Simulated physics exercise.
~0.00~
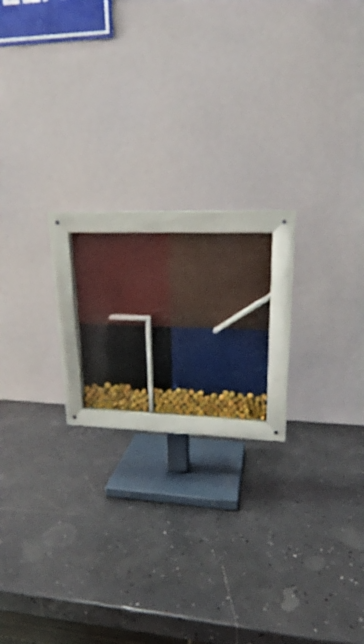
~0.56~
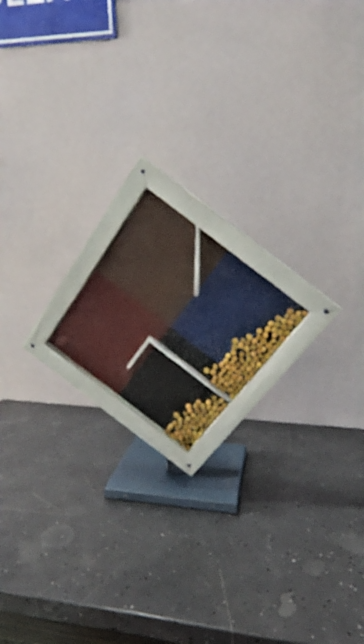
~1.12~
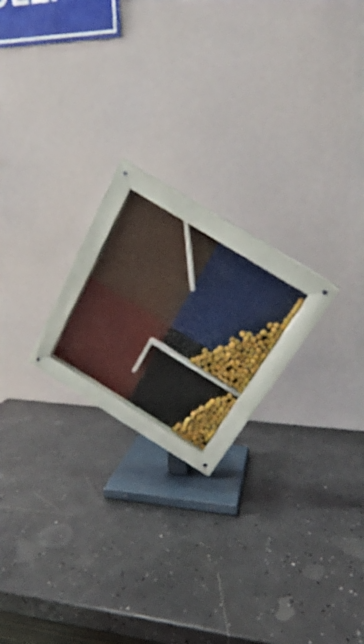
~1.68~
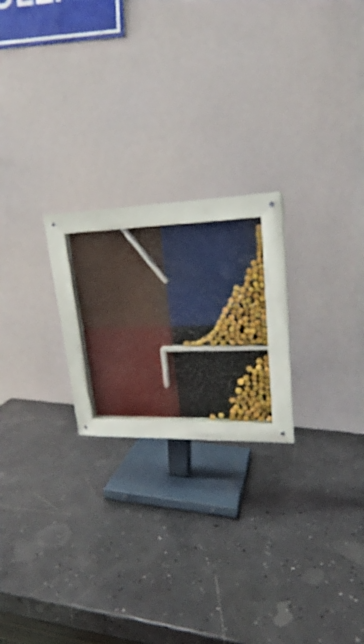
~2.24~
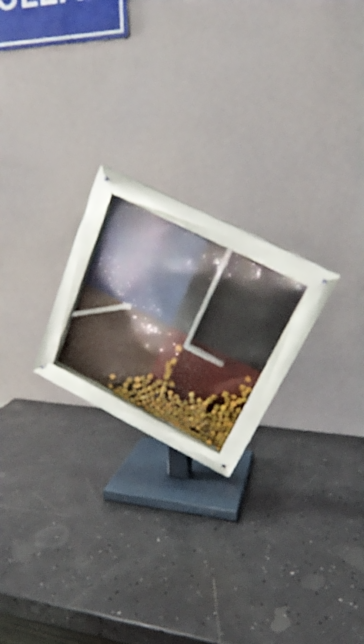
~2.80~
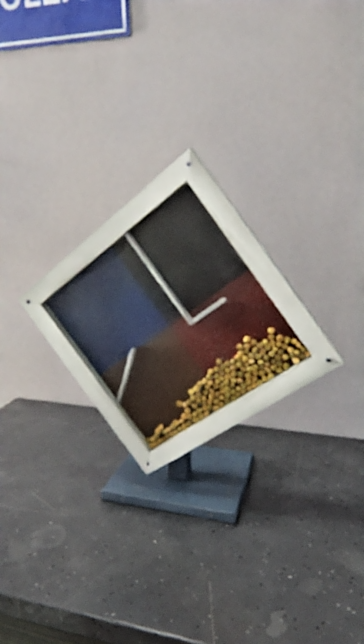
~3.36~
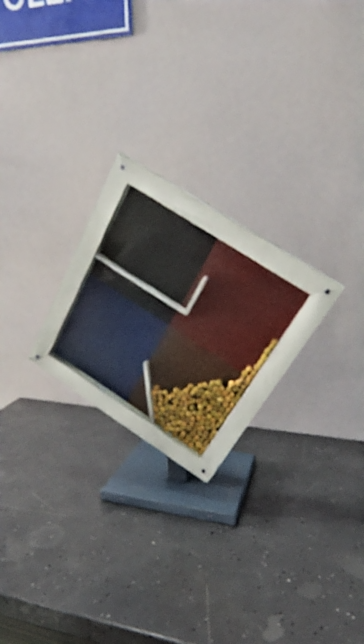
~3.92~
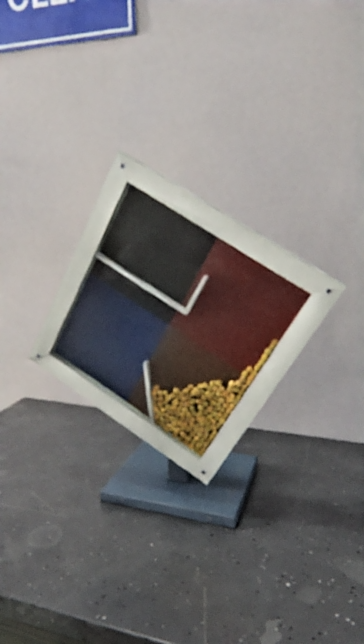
On a dark grey countertop, a square framed case of small golden beads turns anticlockwise, beads tumbling and settling mostly in brown.
